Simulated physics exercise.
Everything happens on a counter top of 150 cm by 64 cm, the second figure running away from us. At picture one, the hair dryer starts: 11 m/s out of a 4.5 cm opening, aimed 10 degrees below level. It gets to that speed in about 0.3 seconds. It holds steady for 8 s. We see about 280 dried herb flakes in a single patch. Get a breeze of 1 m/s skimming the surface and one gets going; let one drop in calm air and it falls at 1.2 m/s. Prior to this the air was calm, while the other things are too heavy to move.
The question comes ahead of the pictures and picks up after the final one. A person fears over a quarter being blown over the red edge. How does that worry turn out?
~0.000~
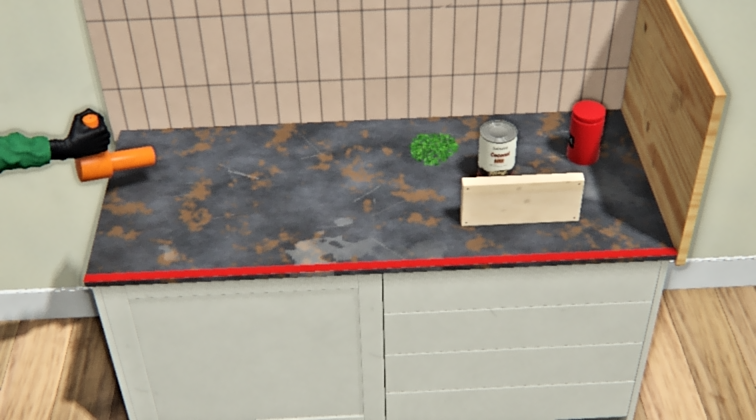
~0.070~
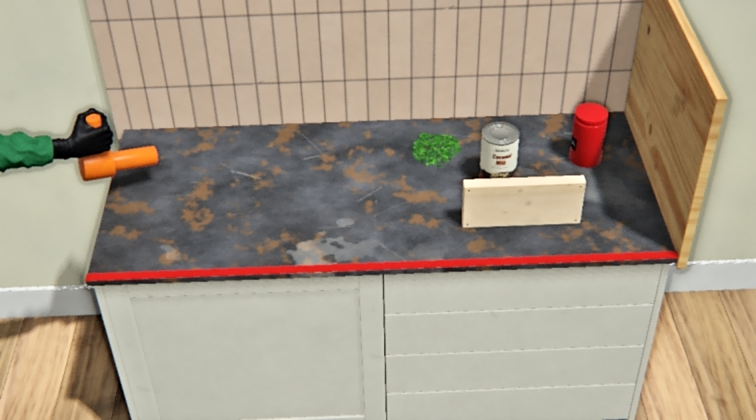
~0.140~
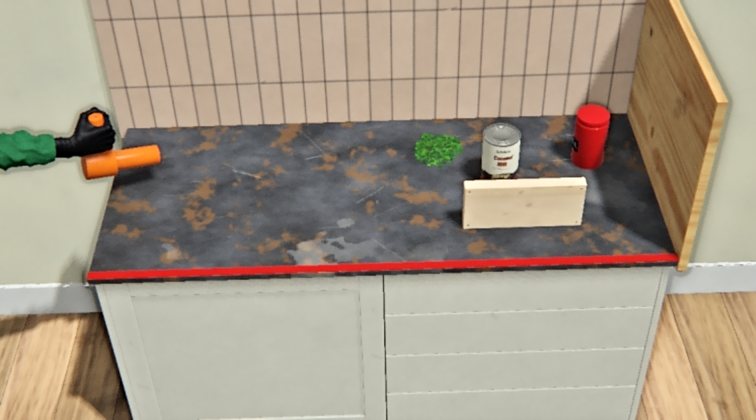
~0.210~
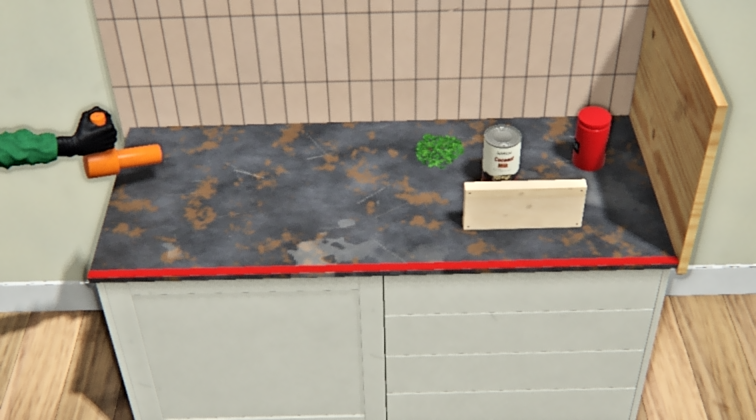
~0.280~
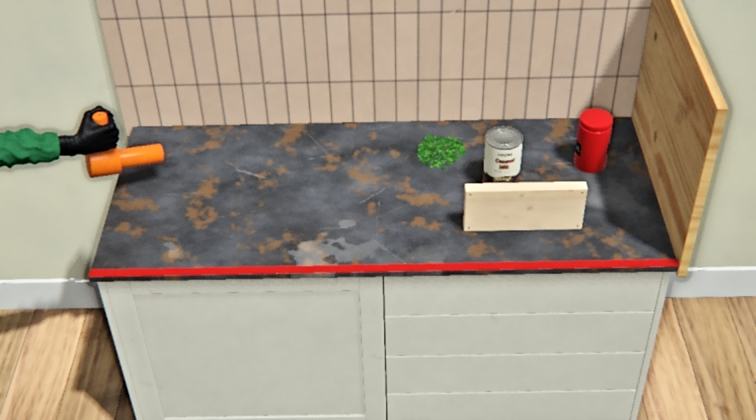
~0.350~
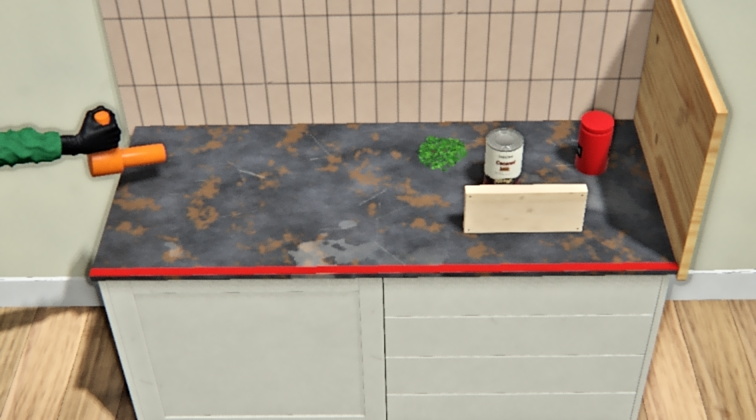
It comes true.
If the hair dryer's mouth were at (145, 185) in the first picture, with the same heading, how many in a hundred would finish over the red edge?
In that case roughly 90 percent.
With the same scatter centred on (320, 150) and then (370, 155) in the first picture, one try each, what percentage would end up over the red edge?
In that order: 30 %, 50 %.
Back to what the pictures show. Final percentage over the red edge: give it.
Roughly 60 percent at the end.
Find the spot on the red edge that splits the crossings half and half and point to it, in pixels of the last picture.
Median crossing, approx. (660, 270).
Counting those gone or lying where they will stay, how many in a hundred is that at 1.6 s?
The share is roughly 5 %.
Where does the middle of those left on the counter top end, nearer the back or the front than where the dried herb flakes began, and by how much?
Shift: Towards the near end, some 10 cm.
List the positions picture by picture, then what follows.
The middle of the dried herb flakes is near (431, 147), none has stirred yet and the mouth of the hair dryer is at (152, 156), in the first picture.
The middle of the dried herb flakes is near (434, 146), none has stirred yet and the red edge is centred on (383, 270), in the second picture.
The middle of the dried herb flakes is near (436, 147), none has stirred yet, the top of a tin is at (502, 135) and the top of a board is at (525, 183), in the third picture.
The middle of the dried herb flakes is near (437, 148) and none has stirred yet, in the fourth picture.
The middle of the dried herb flakes is near (439, 149) and none has stirred yet, in the fifth picture.
The middle of the dried herb flakes is near (440, 150) and none has stirred yet, in the sixth picture.
After 1.6 s, 18 % are over the red edge; the middle of those still in play is near (568, 161); 7 % have settled or left.
After 2.6 s, 43 % are over the red edge; the middle of those still in play is near (572, 162); 48 % have settled or left.
After 4.4 s, 54 % are over the red edge; the middle of those still in play is near (570, 165); 68 % have settled or left.
After 8.0 s, at the end, 62 % are over the red edge; the middle of those still in play is near (570, 168).
